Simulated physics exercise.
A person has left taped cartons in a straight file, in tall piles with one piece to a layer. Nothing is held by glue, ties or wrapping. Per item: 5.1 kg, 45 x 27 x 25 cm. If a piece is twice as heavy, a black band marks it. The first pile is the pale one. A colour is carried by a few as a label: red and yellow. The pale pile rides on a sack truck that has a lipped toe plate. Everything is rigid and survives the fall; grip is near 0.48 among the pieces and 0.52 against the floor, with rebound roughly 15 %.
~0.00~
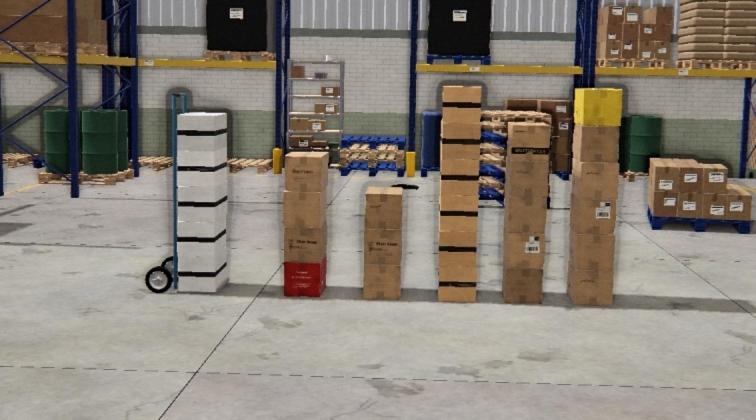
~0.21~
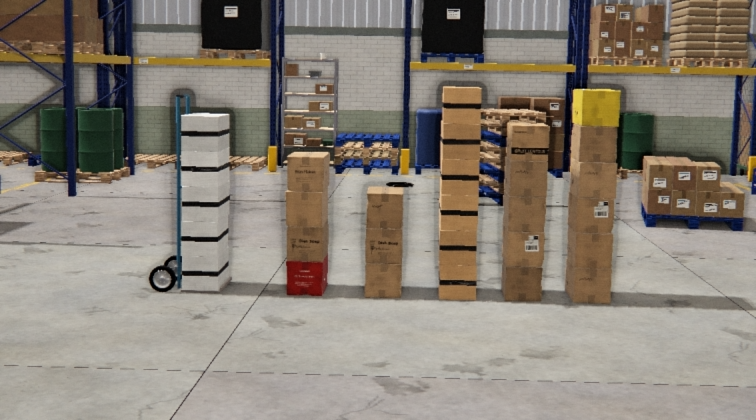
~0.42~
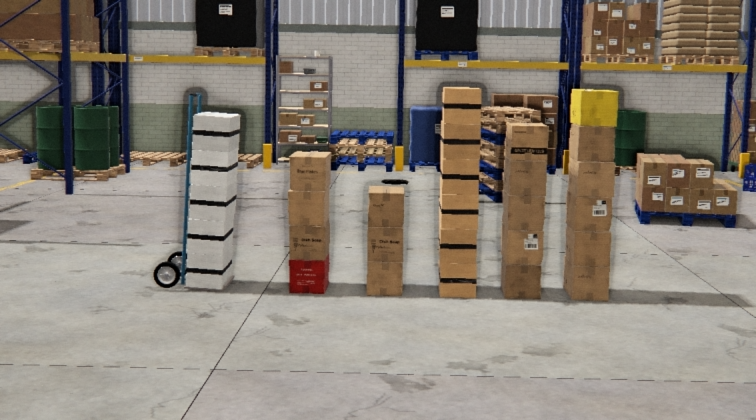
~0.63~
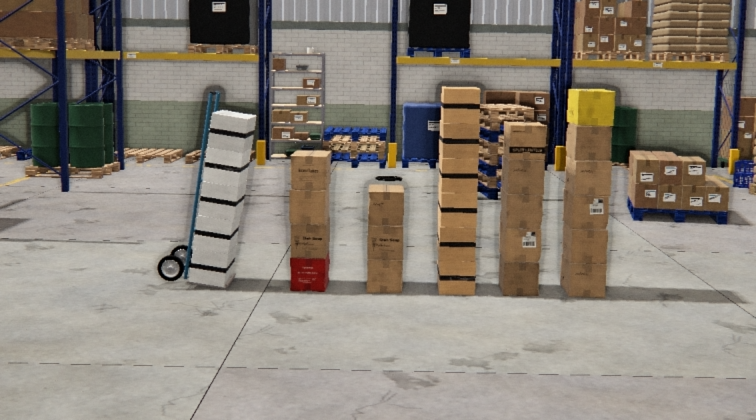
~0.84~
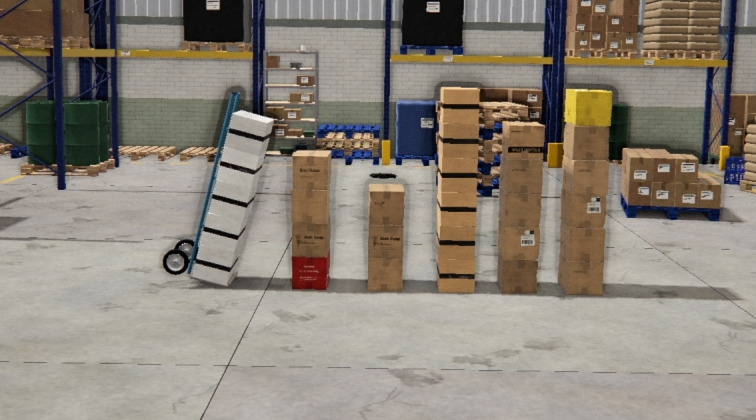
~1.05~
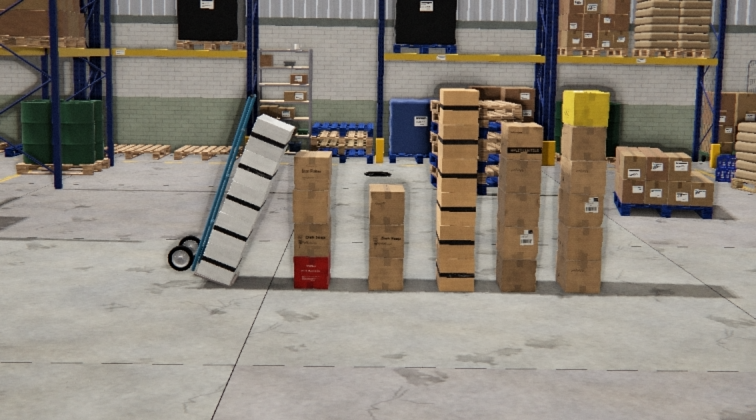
A sack truck loaded with a tall pale pile of strapped boxes stands upright at the left of a row in a warehouse, seen from the side as the camera moves round slightly. To its right stand five brown carton piles of differing heights, one with a red bottom carton and the farthest topped with yellow. The truck and its pale pile tilt steadily rightward toward the neighbouring pile, while the others stay standing.
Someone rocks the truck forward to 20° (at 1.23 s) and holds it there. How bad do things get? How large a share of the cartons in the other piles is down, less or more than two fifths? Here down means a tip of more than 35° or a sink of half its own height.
The share down is more than two fifths.
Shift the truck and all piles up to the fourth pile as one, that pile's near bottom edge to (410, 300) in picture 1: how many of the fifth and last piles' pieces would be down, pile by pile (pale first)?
In that case fifth pile 5 and last pile 6.
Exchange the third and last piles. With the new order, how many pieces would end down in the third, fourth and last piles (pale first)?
Third 6, fourth 6, last 3.
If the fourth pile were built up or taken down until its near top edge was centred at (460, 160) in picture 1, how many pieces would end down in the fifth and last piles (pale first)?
Fifth 5, last 6.
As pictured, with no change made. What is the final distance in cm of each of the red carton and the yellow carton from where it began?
The red one ends 10 cm from its start and the yellow one 330 cm.
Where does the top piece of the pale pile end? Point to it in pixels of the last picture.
Close to (377, 215).
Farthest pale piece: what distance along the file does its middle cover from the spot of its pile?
About 130 cm along.
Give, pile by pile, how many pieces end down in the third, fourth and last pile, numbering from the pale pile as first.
Pieces per pile: Third: 3; fourth: 6; last: 6.
Around 1.58 s, 5 of the pale pile down; none of the 24 other cartons down, 5 disturbed; red carton tipped 26°.
Around 2.66 s, 5 of the pale pile down; 4 of the 24 other cartons down; red carton tipped 42°; yellow carton displaced 39 mm.
Around 3.36 s, 5 of the pale pile down; 24 of the 24 other cartons down; red carton tipped 42°; yellow carton tipped 40°, 24 cm lower.
Around 3.96 s, 5 of the pale pile down; 24 of the 24 other cartons down; yellow carton on its side; red carton tipped 42°.
Finally (6.3 s), 5 of the pale pile down; 24 of the 24 other cartons down; yellow carton on its side; red carton tipped 42°. That is 100 per cent. Seen by the last camera, middles, red carton near (330, 260).
